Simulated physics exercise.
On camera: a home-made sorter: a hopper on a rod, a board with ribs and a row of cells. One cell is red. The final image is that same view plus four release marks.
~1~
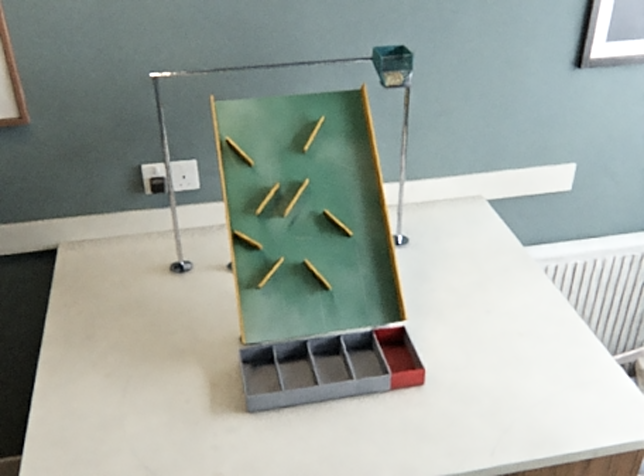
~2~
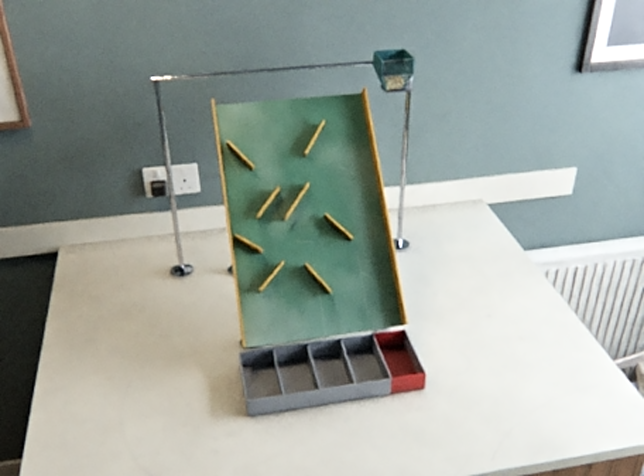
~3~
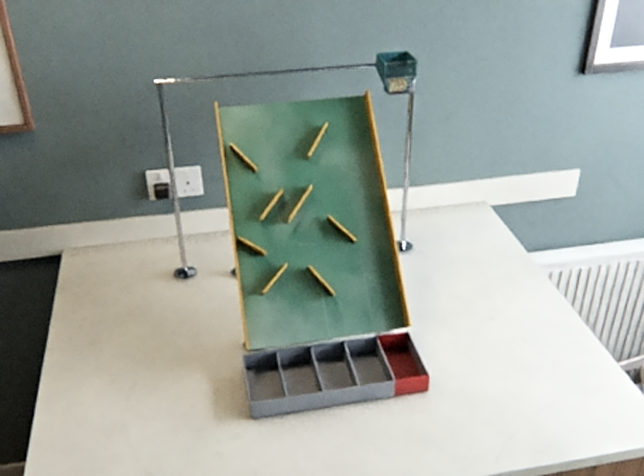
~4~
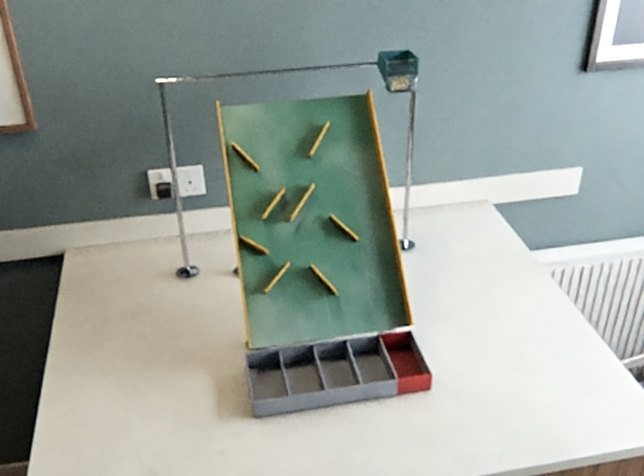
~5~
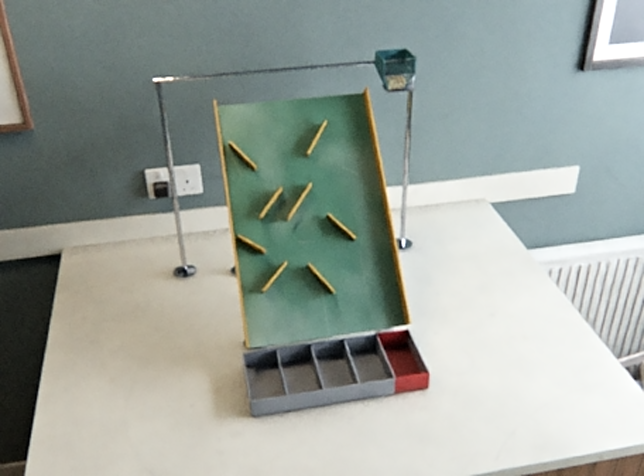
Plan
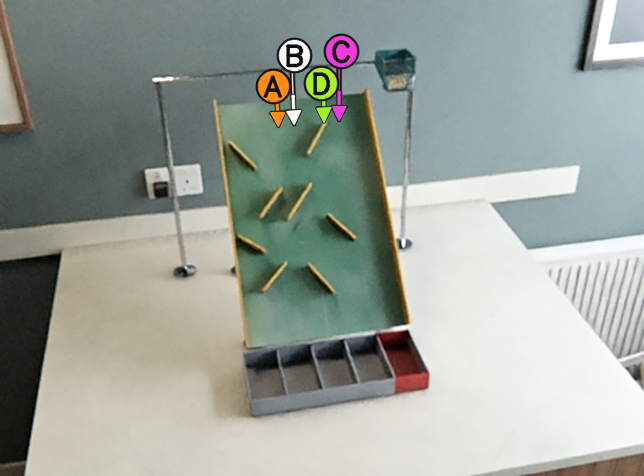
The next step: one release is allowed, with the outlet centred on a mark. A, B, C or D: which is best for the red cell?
The best mark is C.
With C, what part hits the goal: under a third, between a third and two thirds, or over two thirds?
Mark C gives over two thirds.
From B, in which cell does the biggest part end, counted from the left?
The first.
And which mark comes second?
Here it is mark D.
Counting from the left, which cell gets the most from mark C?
It is the fifth one.
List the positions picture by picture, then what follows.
In the first frame, hopper at (392, 78), soya beans, door shut.
In the second frame, ribs (227, 141) to (254, 167), (306, 153) to (324, 120), (258, 216) to (279, 187).
In the third frame, ribs (289, 220) to (312, 185), (238, 237) to (266, 252), (329, 216) to (356, 240).
In the fourth frame, ribs (266, 291) to (289, 262), (312, 264) to (337, 293).
In the fifth frame, red cell at (412, 382), number 5 of 5 from the left.
On the marked copy, mark A meets the board at (278, 121); mark B meets the board at (293, 119); mark C meets the board at (339, 115); mark D meets the board at (324, 116).
With A, a stray few in the red cell, nearly all in other cells.
With B, none in the red cell, nearly all in other cells.
With C, most in the red cell, a small part in other cells, a small part outside the box.
With D, about a third in the red cell, about half in other cells, a small part outside the box.
